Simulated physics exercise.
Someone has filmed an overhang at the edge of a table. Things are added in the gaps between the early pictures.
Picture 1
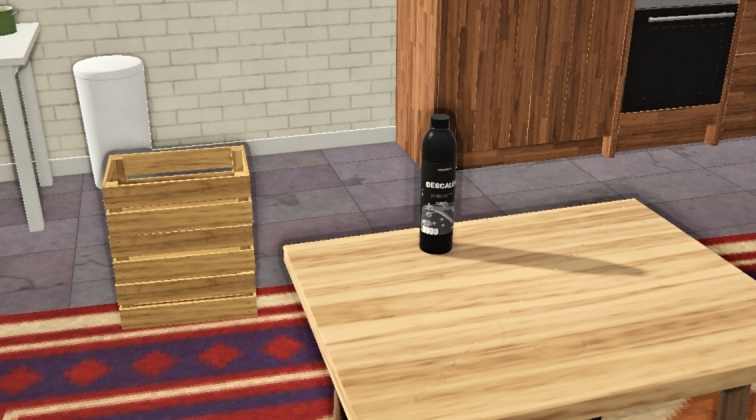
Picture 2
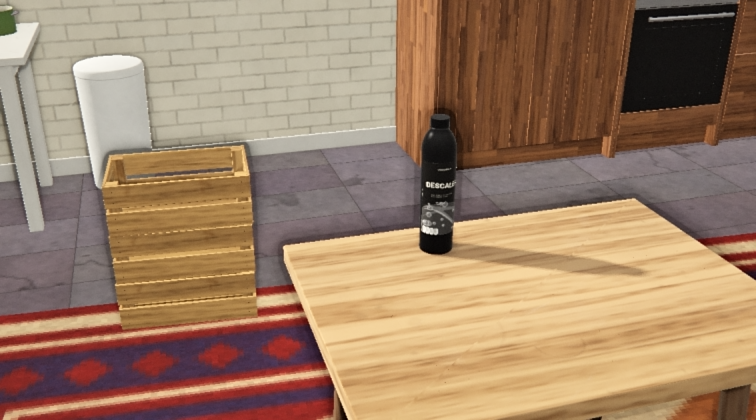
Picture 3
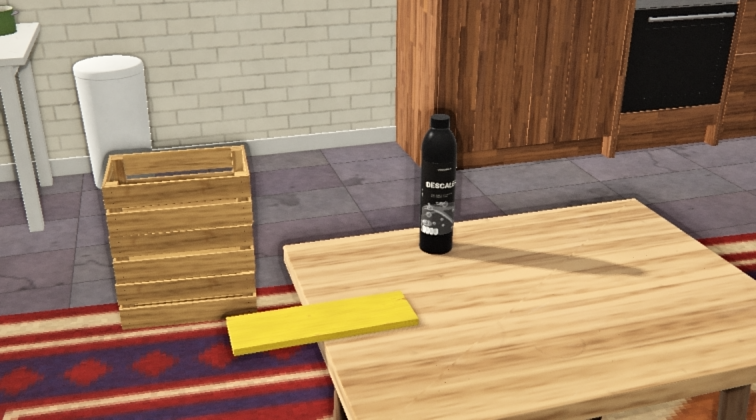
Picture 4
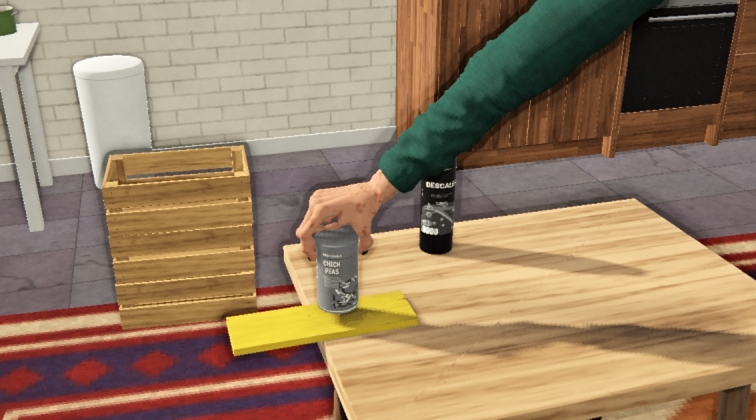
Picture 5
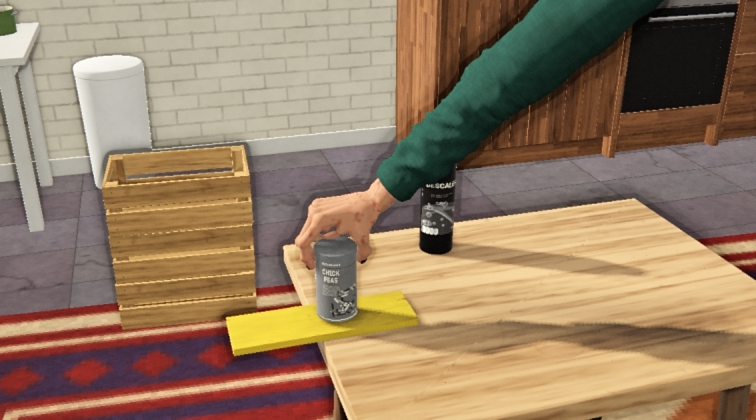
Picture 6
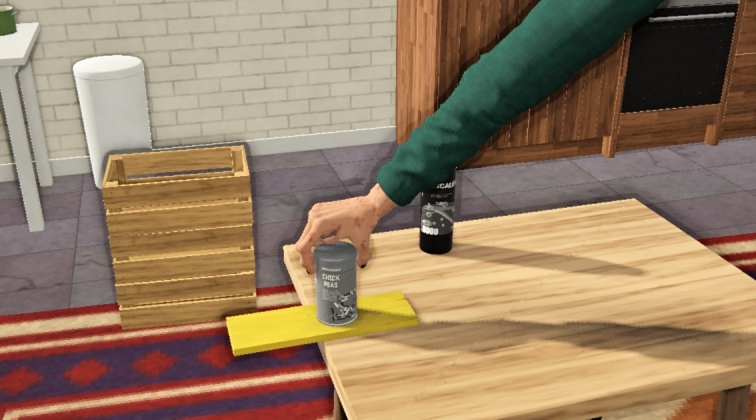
The clip opens on a black bottle standing on a wooden table, with a slatted wooden crate on the floor behind it. A yellow board then appears, jutting out over the table's left edge, and a green-sleeved arm reaches in from the upper right, lowering a grey tin slightly onto the board.
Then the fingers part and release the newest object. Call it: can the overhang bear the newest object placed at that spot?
It can.
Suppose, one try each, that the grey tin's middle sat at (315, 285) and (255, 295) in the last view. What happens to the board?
On the first try it remains balanced; on the second try it falls.
Then, 0.30 s later than the last frame, all is still.
Then, 0.70 s later than the last frame, grey tin resting near (336, 284).
When it is over, all 3 as before. End places, in pixels of the last picture, grey tin near (336, 284). The board stays on the table.
